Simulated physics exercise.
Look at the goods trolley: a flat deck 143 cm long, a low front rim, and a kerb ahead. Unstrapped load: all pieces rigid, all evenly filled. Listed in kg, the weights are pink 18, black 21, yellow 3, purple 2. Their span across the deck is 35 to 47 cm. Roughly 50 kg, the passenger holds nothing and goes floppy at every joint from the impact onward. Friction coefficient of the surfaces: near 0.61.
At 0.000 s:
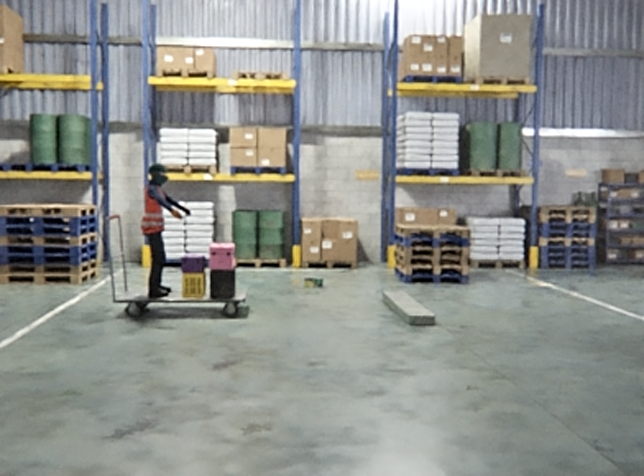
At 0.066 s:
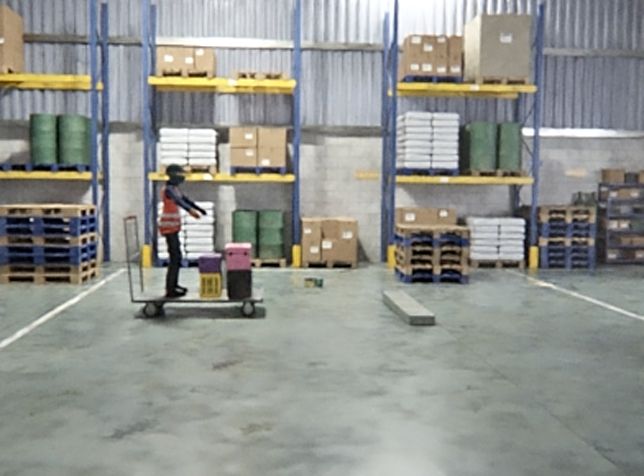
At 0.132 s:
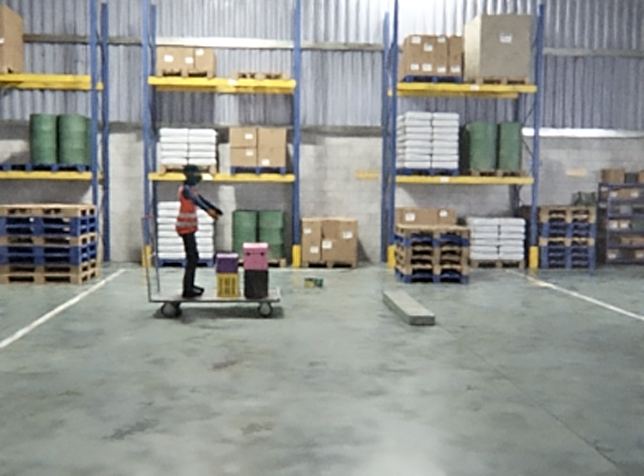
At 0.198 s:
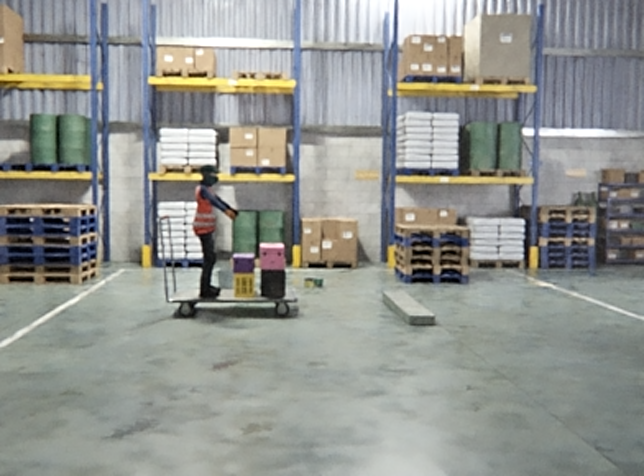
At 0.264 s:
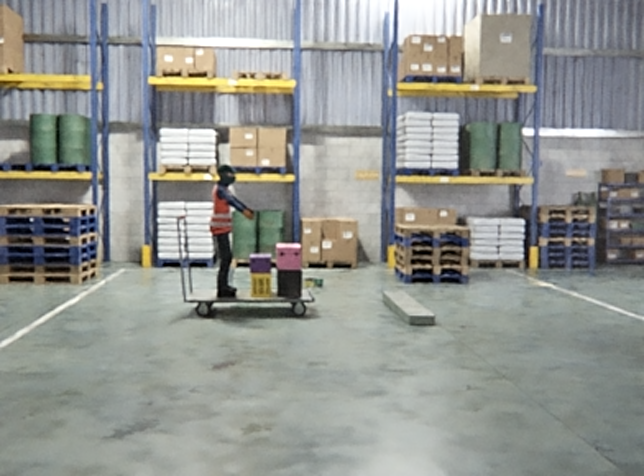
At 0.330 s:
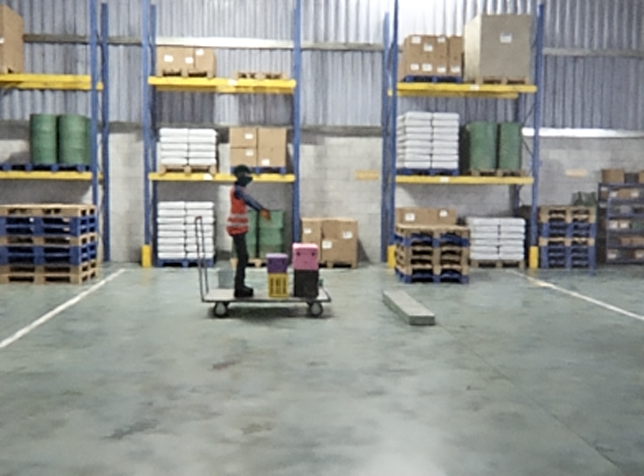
A person in an orange vest rides a loaded trolley rightward across the warehouse floor.
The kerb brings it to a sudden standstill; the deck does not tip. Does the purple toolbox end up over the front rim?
Yes, you'll see it go past the edge.
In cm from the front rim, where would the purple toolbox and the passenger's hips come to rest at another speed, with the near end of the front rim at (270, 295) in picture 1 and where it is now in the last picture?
So the purple one stops 50 cm short of the front rim, while the hips stay 80 cm behind it.
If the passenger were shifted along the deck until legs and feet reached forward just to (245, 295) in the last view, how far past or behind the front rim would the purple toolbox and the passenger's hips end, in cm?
Purple 120 past, hips 50 past.
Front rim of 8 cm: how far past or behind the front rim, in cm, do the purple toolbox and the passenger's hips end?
Then purple 50 behind, hips 90 past.
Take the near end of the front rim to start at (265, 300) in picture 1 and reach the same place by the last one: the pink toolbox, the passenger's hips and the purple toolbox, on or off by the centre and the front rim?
Result: Pink lost; hips kept; purple kept.
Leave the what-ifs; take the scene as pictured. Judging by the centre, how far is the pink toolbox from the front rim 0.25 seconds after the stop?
Some 35 cm past it.
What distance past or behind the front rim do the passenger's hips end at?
Some 10 cm past it.
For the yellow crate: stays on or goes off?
End result - yellow: Stays.
The wheels strike at 0.63 s.
After 1.18 s the purple toolbox is 30 cm past the rim, tilted 5°, near (427, 276) in the last picture's view.
After 1.63 s the purple toolbox is 31 cm past the rim, tilted 0°, near (428, 277) in the last picture's view.
At rest, 2.1 s, past the rim, pink toolbox, black toolbox, purple toolbox and the passenger's hips; behind it, yellow crate.
